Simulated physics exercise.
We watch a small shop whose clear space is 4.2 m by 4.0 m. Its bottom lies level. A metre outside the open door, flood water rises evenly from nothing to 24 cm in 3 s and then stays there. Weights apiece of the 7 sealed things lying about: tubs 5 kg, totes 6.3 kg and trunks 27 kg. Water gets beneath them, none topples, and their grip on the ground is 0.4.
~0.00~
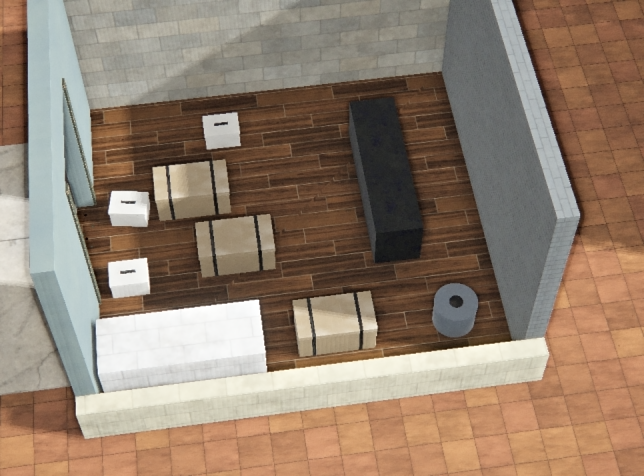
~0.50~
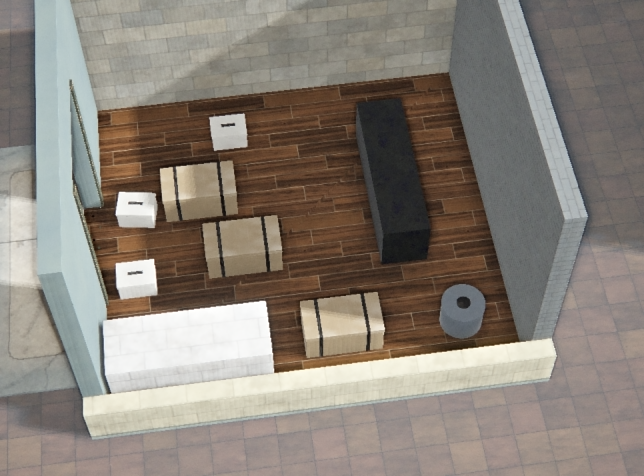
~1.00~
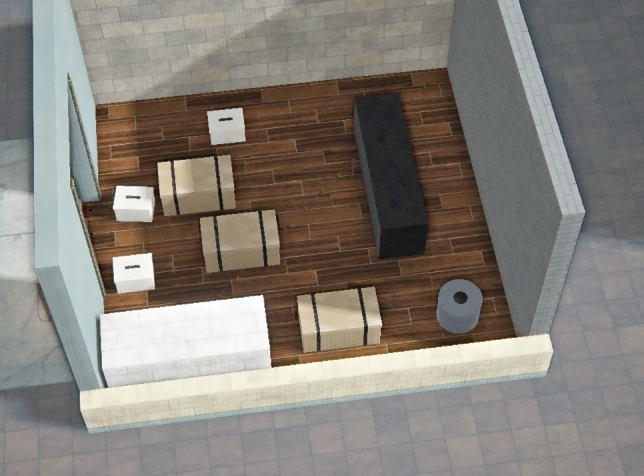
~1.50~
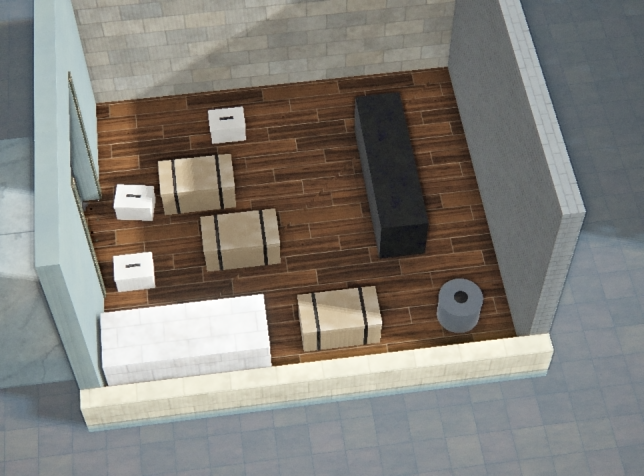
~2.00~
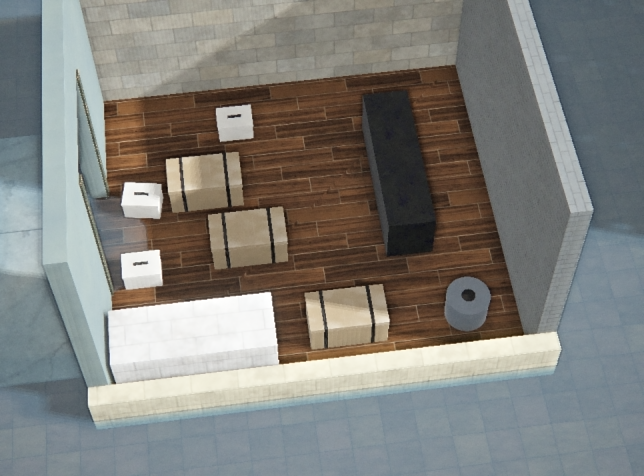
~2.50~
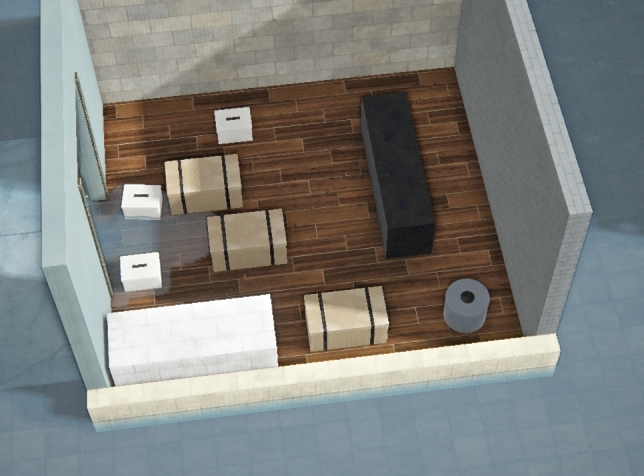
A small shop with a dark plank floor is seen from high above its low cream front wall, with its door in the pale blue left wall. Three white totes and three tan, dark-strapped trunks sit left and front, near a long white block, a black block and a grey tub. Bluish water spreads over the paving outside, then creeps inside around the totes, while nothing shifts and the camera wavers slightly.
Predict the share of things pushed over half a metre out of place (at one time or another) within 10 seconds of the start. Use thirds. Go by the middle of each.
Share: At least two thirds.
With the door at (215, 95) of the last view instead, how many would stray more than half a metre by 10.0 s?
In that case 6 of them.
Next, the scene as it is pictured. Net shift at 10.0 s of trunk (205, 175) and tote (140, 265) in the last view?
In that order: 150 cm, 60 cm.
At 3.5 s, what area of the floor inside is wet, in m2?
About 4.0 m2.
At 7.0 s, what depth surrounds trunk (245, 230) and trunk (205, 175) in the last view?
Roughly 10 and 11 cm.
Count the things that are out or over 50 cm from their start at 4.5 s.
4 of them.
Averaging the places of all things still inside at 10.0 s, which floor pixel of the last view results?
At about (325, 228).
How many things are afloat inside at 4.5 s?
1 of them.
After 3.5 s 1 of 7 are over 50 cm from their spots; 0 afloat.
After 4.5 s 4 of 7 are over 50 cm from their spots; 1 afloat.
After 7.0 s 4 of 7 are over 50 cm from their spots; 3 afloat.
After 10.0 s 5 of 7 are over 50 cm from their spots, and 5 have been at some point; 7 afloat.
